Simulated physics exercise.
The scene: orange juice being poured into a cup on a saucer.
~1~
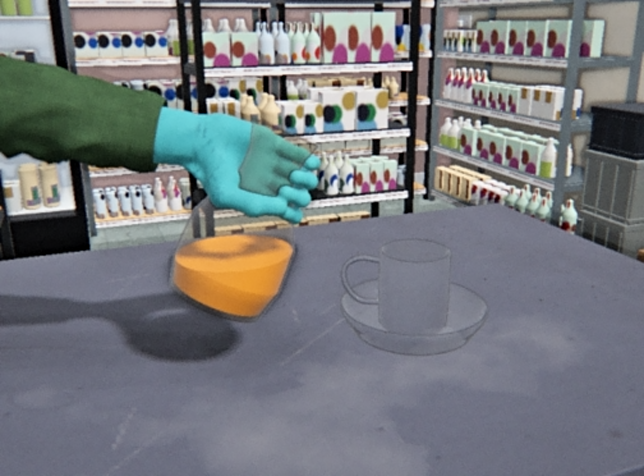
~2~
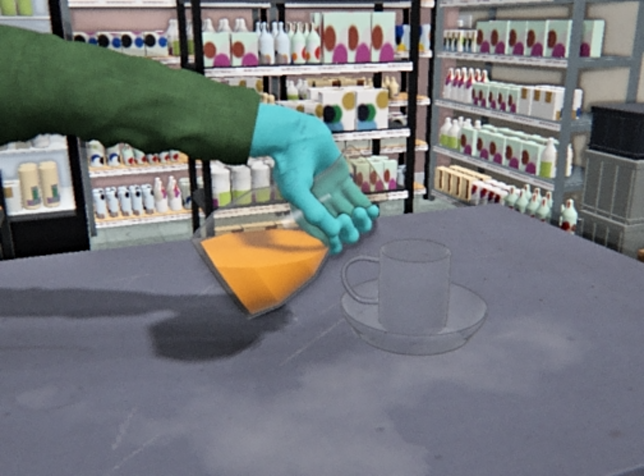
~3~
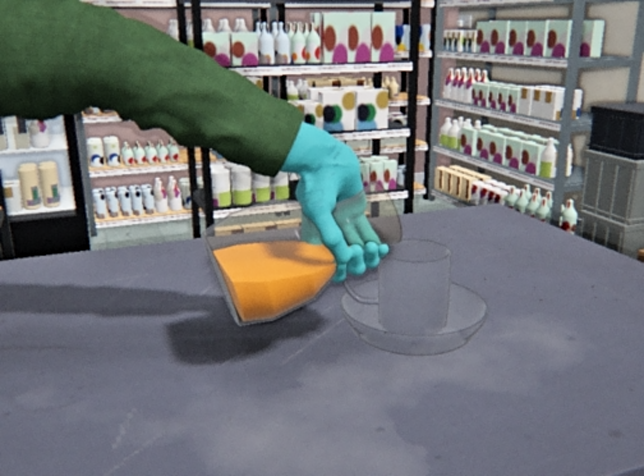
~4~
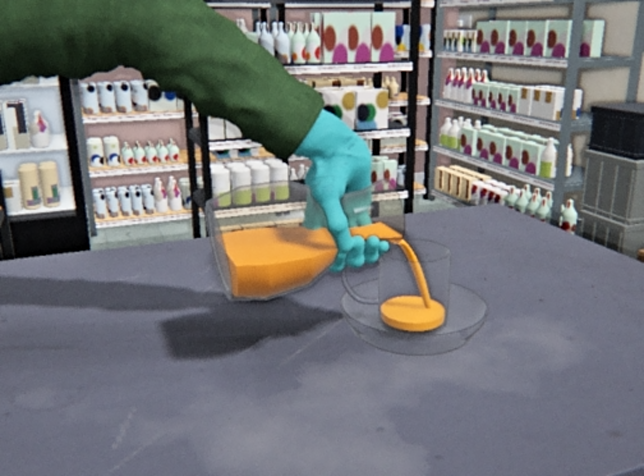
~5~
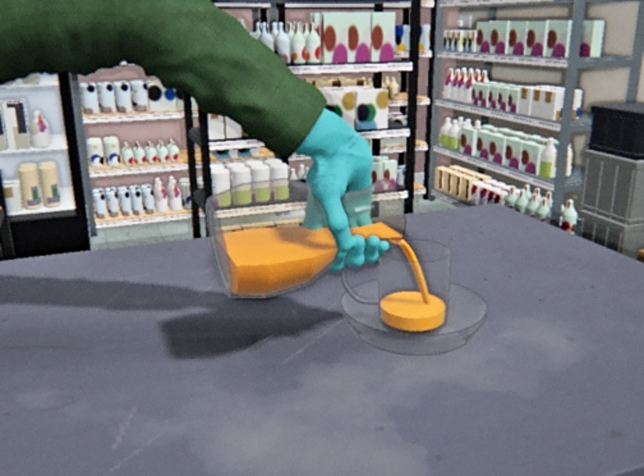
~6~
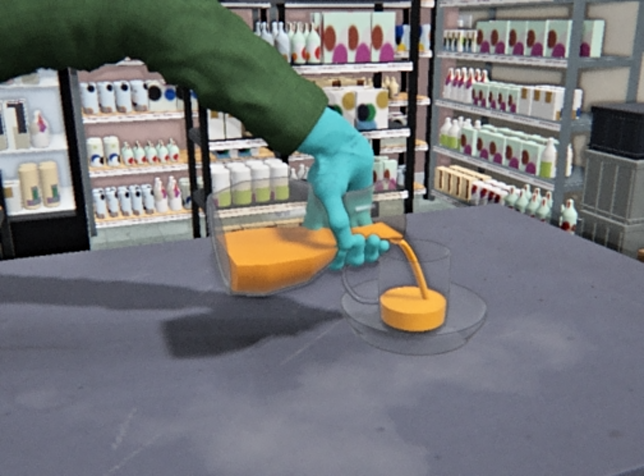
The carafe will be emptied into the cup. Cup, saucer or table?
The orange juice runs over into the saucer only.
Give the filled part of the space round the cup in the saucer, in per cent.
About 20 per cent.
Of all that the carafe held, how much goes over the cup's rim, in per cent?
I make it 15 per cent.
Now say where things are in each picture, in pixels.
A hand has the carafe; carafe (251, 214) tipped 25° with all of its load; cup (414, 283) empty; saucer (450, 338) dry, in the first frame.
The carafe is tipped; carafe (297, 223) tipped 60° with all of its load; cup (414, 283) empty, in the second frame.
The carafe is tipped; carafe (309, 244) tipped 75° with all of its load; cup (414, 283) empty, in the third frame.
The stream is running; carafe (311, 230) tipped 85° with nearly all of its load; cup nearly empty, surface at (413, 310), in the fourth frame.
The stream is running; carafe (311, 229) tipped 85° with nearly all of its load; cup (414, 283) nearly empty, in the fifth frame.
The stream is running; carafe (312, 227) tipped 85° with about three quarters of its load; cup about a quarter full, surface at (413, 301); saucer (450, 338) dry, in the sixth frame.
Shortly, the cup is about two thirds full; the saucer is dry.
Then, the cup is full to the brim; the saucer is wet, with room to spare.
At the finish, the cup is full to the brim; the saucer is wet, with room to spare.
